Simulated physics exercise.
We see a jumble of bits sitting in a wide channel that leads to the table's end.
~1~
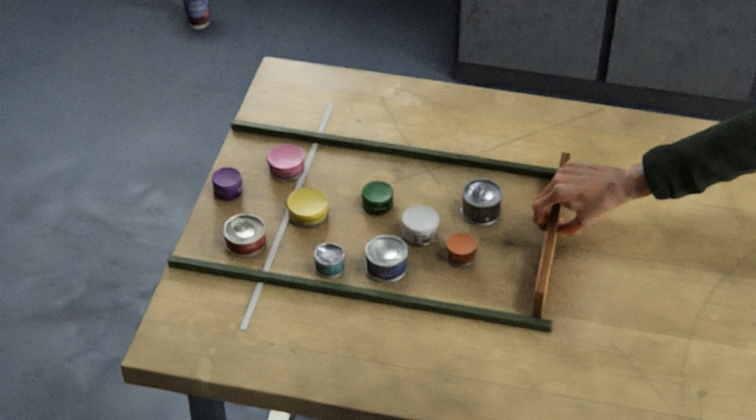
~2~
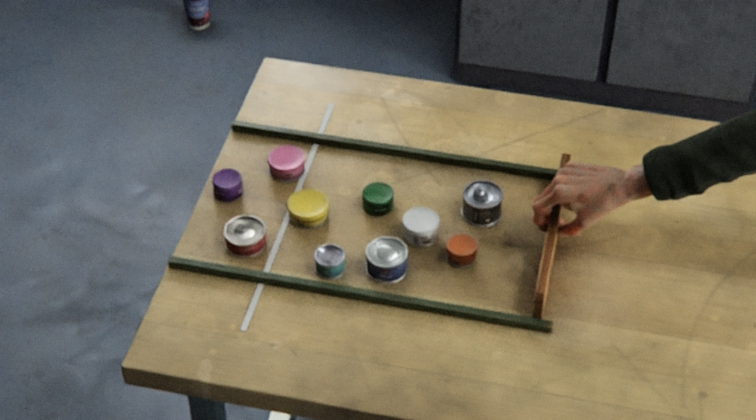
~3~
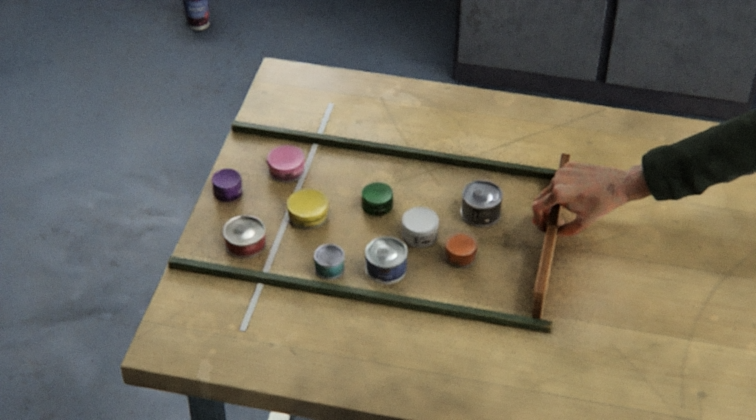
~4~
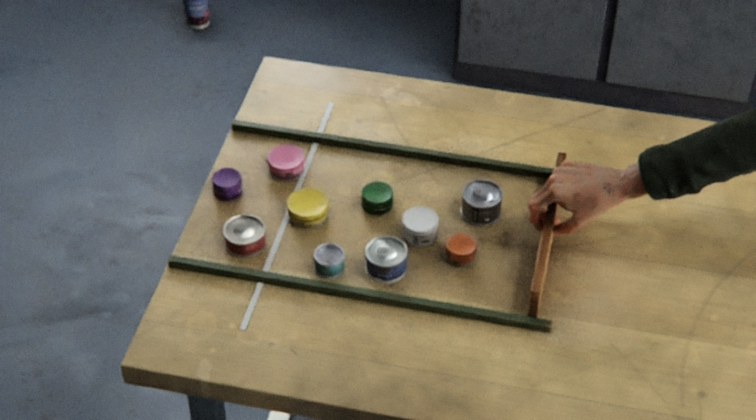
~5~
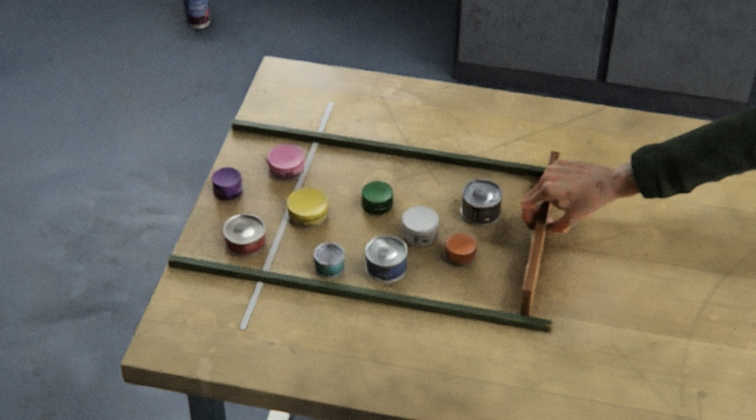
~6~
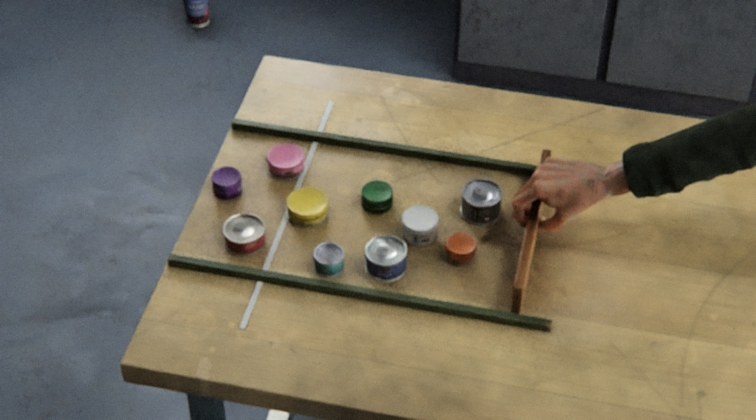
A hand in a dark sleeve held a wooden board still at first, then slid it slightly left between two dark green rails, while the colourful tubs and tins on the table stayed put.
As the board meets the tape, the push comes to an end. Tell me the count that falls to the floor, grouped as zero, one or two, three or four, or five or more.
The count is zero.
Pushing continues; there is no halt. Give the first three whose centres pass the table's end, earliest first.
It goes the purple tub, after that the red tin, and then the pink tin.
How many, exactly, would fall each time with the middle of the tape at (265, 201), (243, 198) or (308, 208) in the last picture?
Respectively 1, 5 and 0.
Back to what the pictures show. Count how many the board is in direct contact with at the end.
That number would be 4.
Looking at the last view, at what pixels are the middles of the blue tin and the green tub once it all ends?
The blue tin ends up near (253, 239), and the green tub near (252, 178).
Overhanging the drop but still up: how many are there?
I count 0 overhanging.
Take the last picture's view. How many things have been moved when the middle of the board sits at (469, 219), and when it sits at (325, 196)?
At the one place 2, at the other 9.
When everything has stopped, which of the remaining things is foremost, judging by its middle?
Answer: The purple tub.
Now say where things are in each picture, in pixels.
Purple tub (227, 184); red tin (245, 235); pink tin (286, 163); board (552, 233); tape (291, 206), in the first frame.
Red tin (245, 237); blue tin (387, 260), in the second frame.
Pink tin (286, 164); orange tin (461, 251), in the third frame.
Purple tub (227, 184); green tub (377, 198), in the fourth frame.
Red tin (245, 235); board (541, 232), in the fifth frame.
Purple tub (227, 183); red tin (245, 235); pink tin (286, 162); board (532, 230); tape (291, 205), in the sixth frame.
Soon after, none off yet; purple tub at rest near (227, 183); red tin at rest near (245, 235); pink tin at rest near (286, 162).
At rest, the number that fall off is zero.
